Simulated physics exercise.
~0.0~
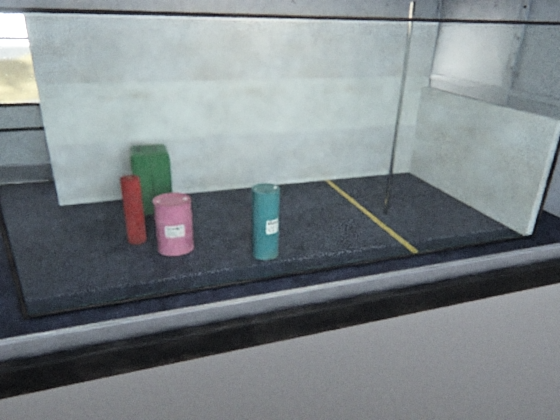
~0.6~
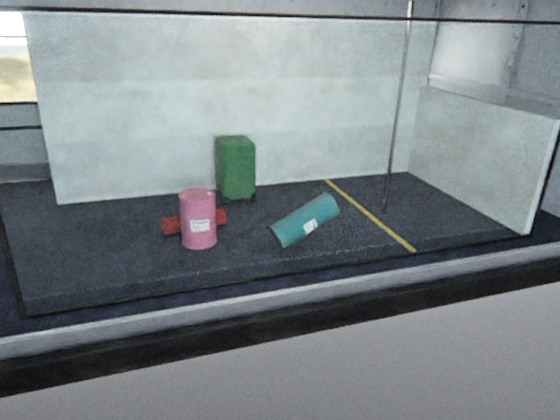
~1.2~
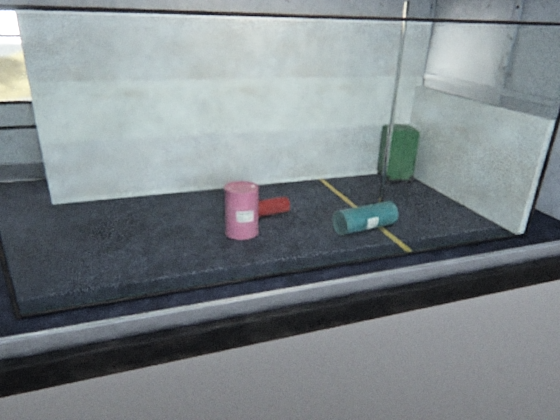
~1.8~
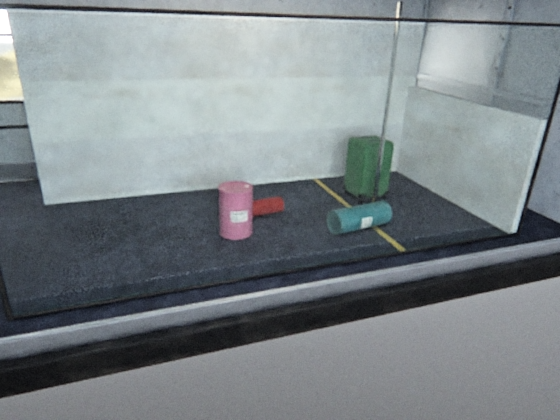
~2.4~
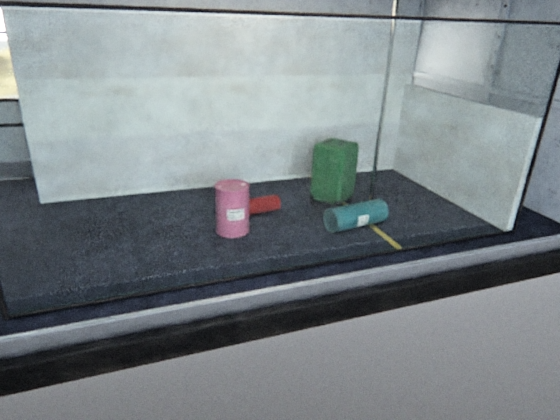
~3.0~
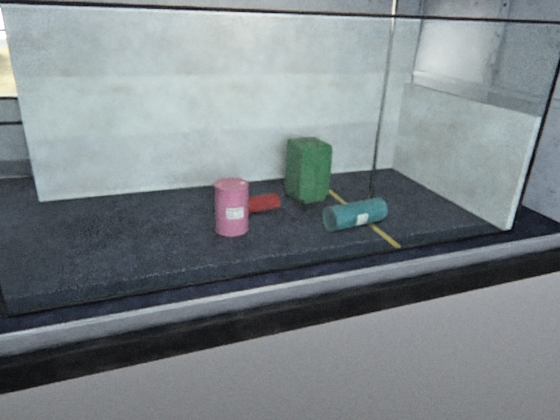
We see a red roll and a teal drum topple and move right while an upright pink drum slides the same way, all three stopping short of a yellow line, as a green case travels far right across the line, then drifts back left, still upright.
